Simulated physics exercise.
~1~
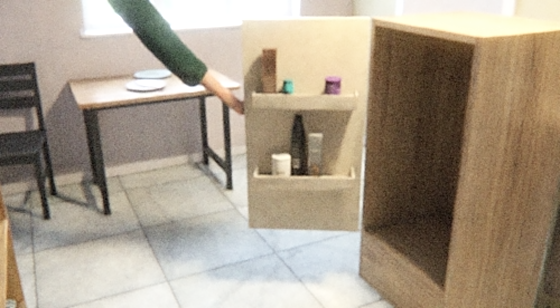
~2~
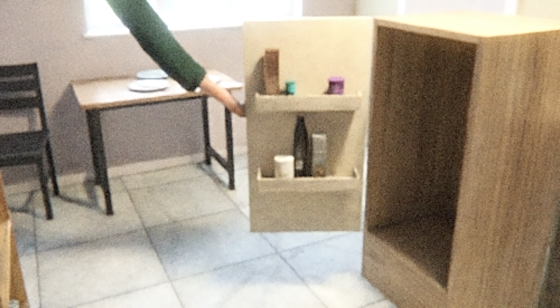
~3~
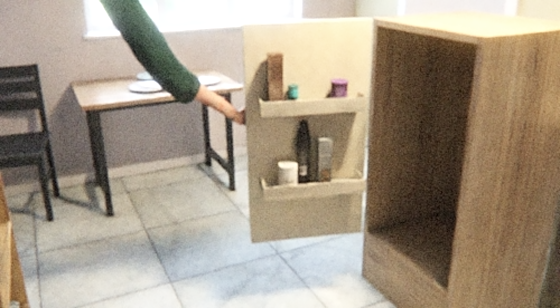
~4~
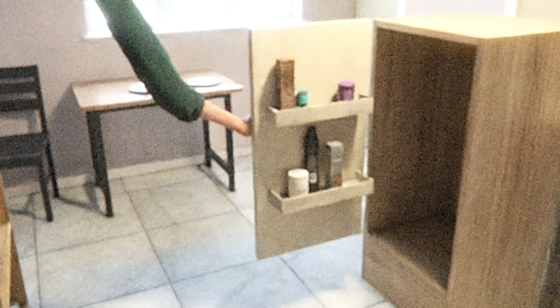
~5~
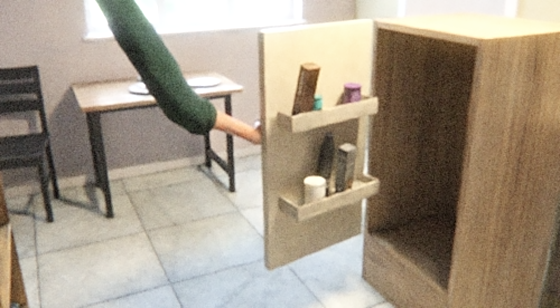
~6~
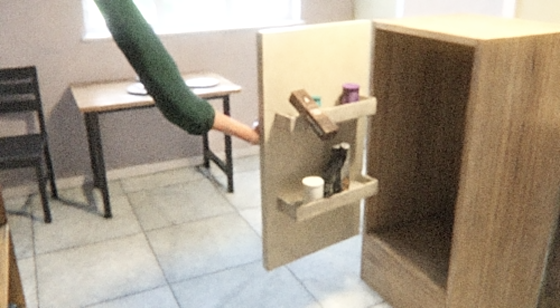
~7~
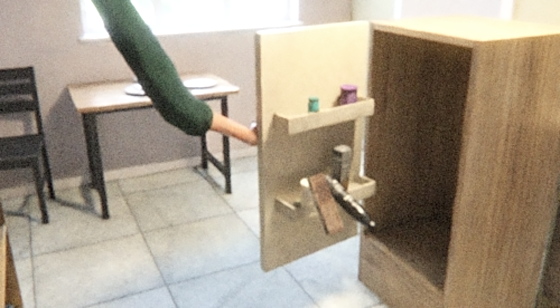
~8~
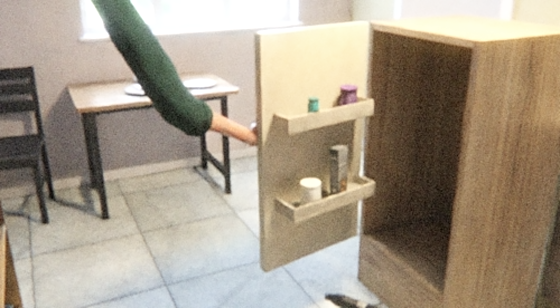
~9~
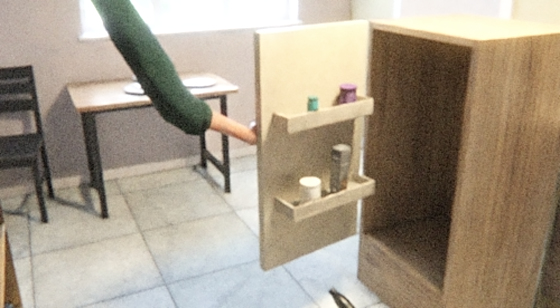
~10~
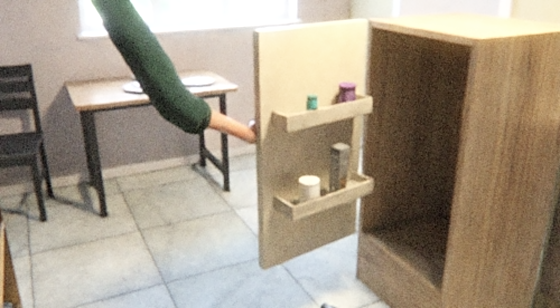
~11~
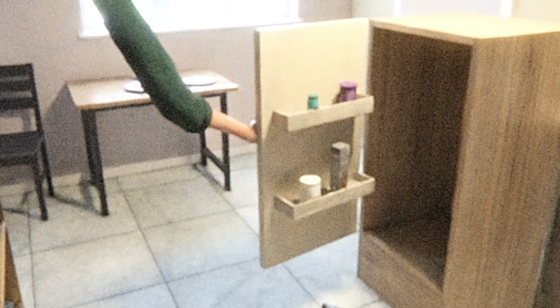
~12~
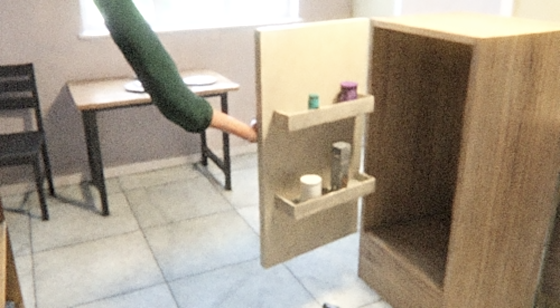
The clip shows an arm in a green sleeve swinging a cabinet door partway towards closed and stopping, as a brown carton and a black bottle tip over the racks and fall towards the floor, while the white jar, grey carton, turquoise shaker and purple tin stay upright.
